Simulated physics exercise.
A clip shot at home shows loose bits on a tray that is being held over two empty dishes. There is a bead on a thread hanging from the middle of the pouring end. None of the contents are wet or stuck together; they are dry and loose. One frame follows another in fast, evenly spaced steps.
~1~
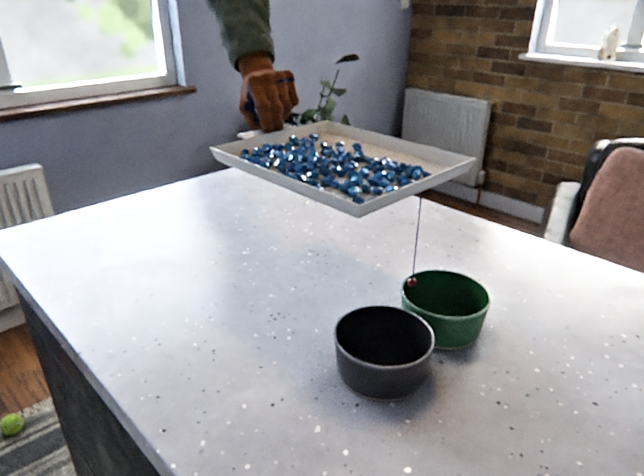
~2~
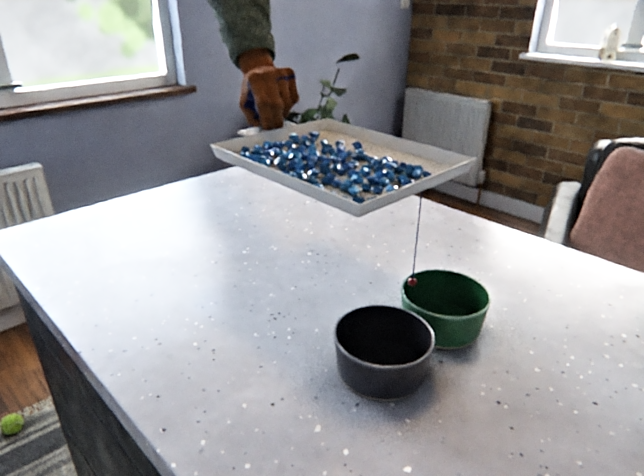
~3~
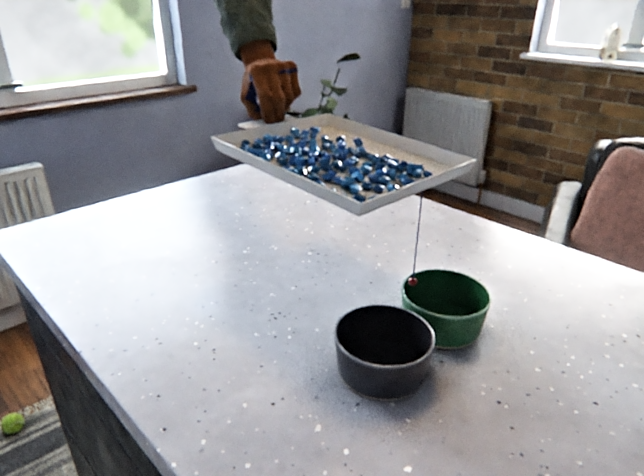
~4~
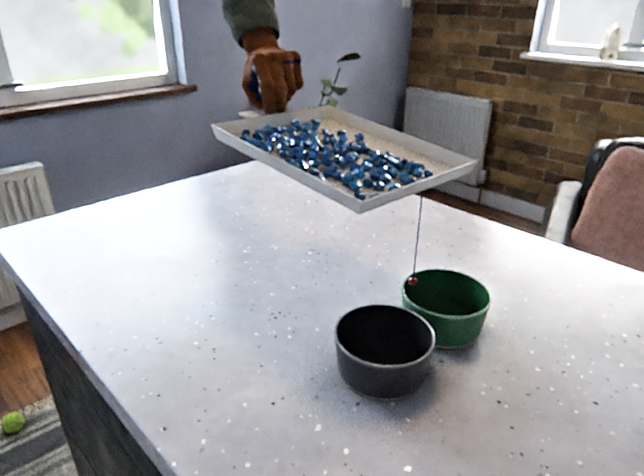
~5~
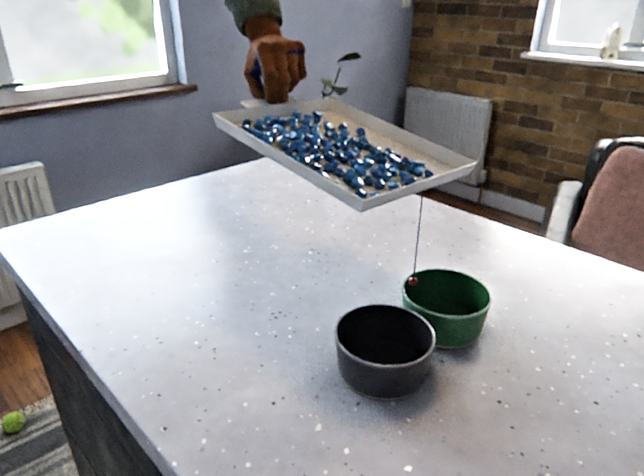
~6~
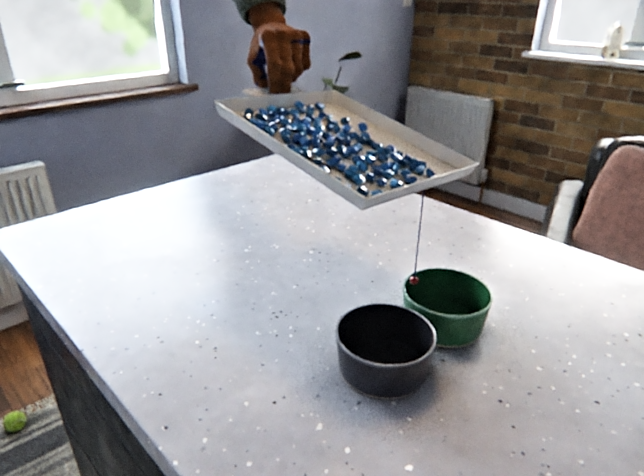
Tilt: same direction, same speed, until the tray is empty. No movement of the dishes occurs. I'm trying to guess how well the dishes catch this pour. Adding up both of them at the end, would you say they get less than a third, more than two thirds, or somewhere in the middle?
What lands in the dishes is going to run from one to two thirds of the load.
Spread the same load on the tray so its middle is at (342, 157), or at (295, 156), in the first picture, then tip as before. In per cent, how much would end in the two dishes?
Close to 50 %, followed by close to 50 %.
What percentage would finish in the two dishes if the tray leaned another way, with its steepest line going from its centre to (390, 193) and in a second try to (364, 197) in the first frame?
I'd put it at some 80 % and then some 90 %.
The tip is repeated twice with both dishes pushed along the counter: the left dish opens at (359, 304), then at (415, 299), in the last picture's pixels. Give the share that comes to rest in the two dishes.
First placement: 20 per cent; second placement: 80 per cent.
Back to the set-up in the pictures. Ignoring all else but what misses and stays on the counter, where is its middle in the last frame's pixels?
Near (495, 302).
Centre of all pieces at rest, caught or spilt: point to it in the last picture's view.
I'd put the middle somewhere around (461, 313).
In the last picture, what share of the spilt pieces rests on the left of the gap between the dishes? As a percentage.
It works out to some 10 per cent.
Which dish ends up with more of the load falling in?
The winner: The right side.
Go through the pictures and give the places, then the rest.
In the first frame, corners of the pouring end at (359, 202) and (469, 158), level; middle of the load at (326, 163), aquarium stones; left dish at (422, 373); right dish at (482, 325); bead on its thread at (412, 282).
In the second frame, corners of the pouring end at (359, 202) and (469, 158), level; middle of the load at (326, 161).
In the third frame, corners of the pouring end at (361, 200) and (470, 159), tipped barely, lowest at the right corner; middle of the load at (327, 157).
In the fourth frame, corners of the pouring end at (362, 198) and (471, 160), tipped a little, lowest at the right corner; middle of the load at (328, 151).
In the fifth frame, corners of the pouring end at (363, 197) and (472, 162), tipped a little, lowest at the right corner; middle of the load at (329, 146).
In the sixth frame, corners of the pouring end at (366, 195) and (473, 162), tipped a little, lowest at the right corner; middle of the load at (331, 140); left dish at (424, 371); right dish at (483, 323).
Soon after the last picture, tray tipped steeply; nearly all on the tray; a small part in the air.
A little later, tray tipped right over; a stray few on the tray; a stray few in the left dish; about a third in the right dish; about a third outside both; a small part in the air.
Later still, tray tipped past a quarter turn; a stray few in the left dish; about half in the right dish; about half outside both.
At rest, tray tipped past a quarter turn; a stray few in the left dish; about half in the right dish; about half outside both.
